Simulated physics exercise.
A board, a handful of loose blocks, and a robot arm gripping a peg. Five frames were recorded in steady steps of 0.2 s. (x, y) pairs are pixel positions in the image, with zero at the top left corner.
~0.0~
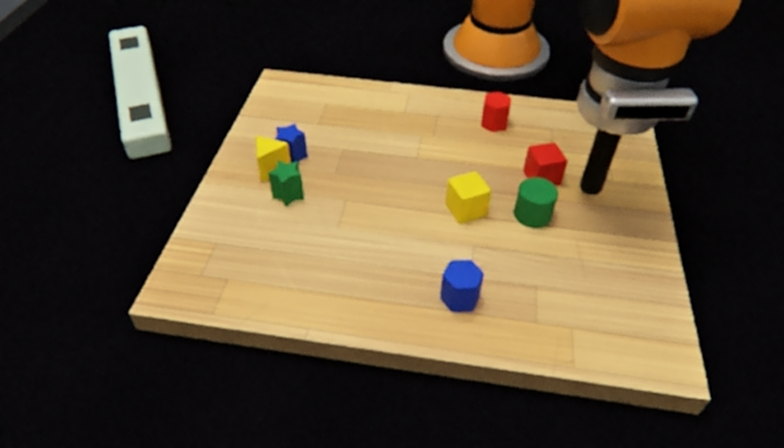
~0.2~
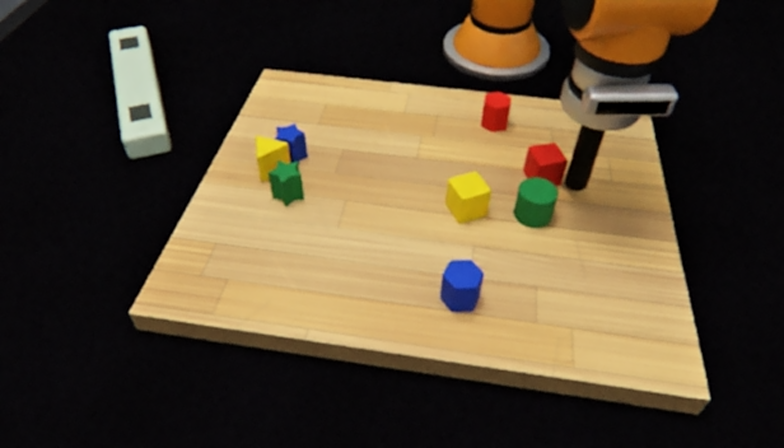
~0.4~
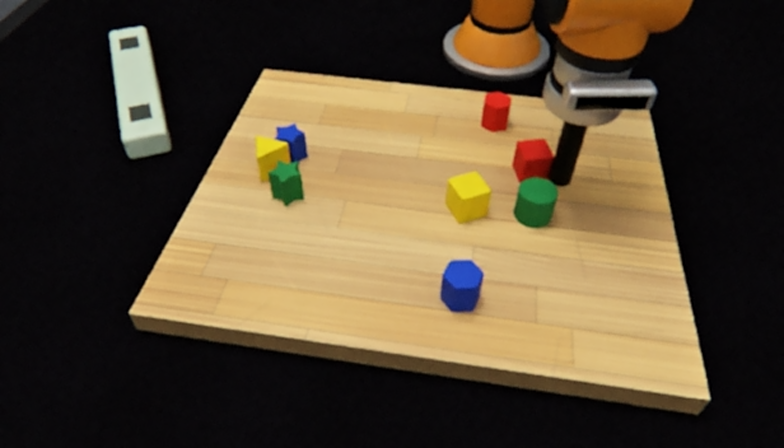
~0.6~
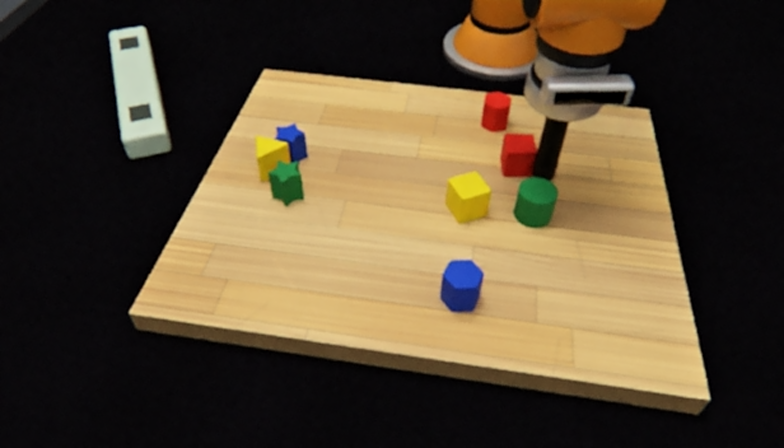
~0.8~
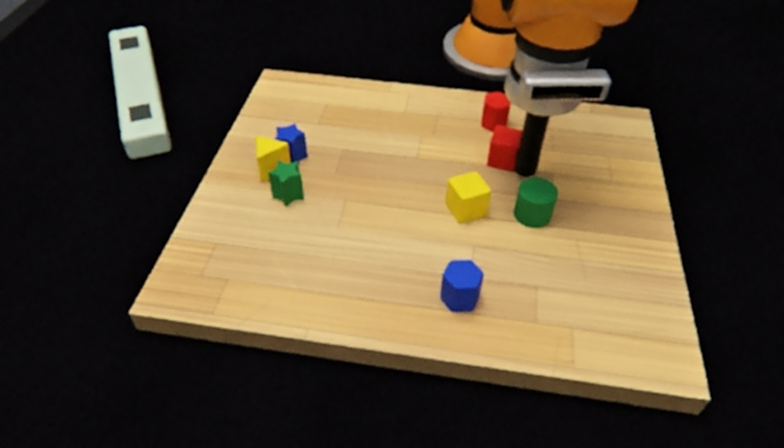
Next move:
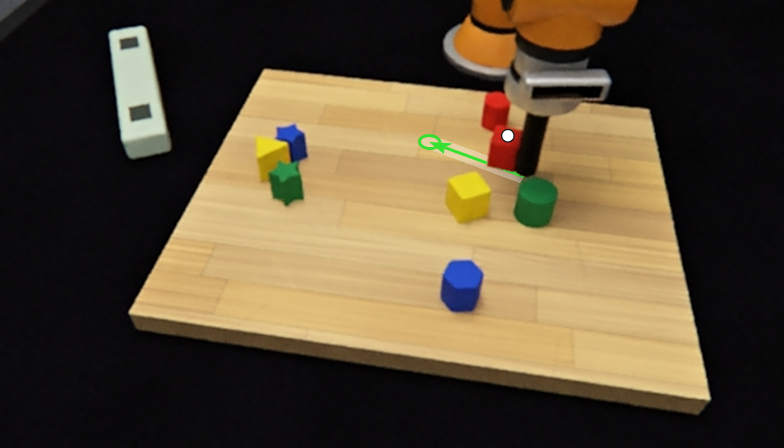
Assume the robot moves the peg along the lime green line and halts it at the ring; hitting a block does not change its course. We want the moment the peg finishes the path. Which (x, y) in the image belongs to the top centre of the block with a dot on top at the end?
I'd expect the centre of its top face to be at (485, 119).
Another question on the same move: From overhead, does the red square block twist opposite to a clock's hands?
It seems not.
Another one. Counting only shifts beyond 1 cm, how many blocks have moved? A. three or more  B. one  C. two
That would be B.
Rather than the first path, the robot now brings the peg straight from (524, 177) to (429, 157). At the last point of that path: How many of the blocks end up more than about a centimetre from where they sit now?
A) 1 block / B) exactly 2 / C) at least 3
Option A.
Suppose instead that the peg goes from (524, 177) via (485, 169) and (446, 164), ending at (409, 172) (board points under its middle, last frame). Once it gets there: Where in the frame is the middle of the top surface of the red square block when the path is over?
Just about (490, 127).
Path on the board, from (524, 177) directly to (430, 142); the dot is on the red square block.
What follows on the original path. One third of the way, peg at (491, 158); red square block at (491, 123), turned 55° clockwise.
Two thirds of the way, peg at (460, 147); red square block at (485, 118), turned 95° clockwise.
At the end, peg at (430, 136); red square block at (485, 118), turned 95° clockwise; green round block in place.
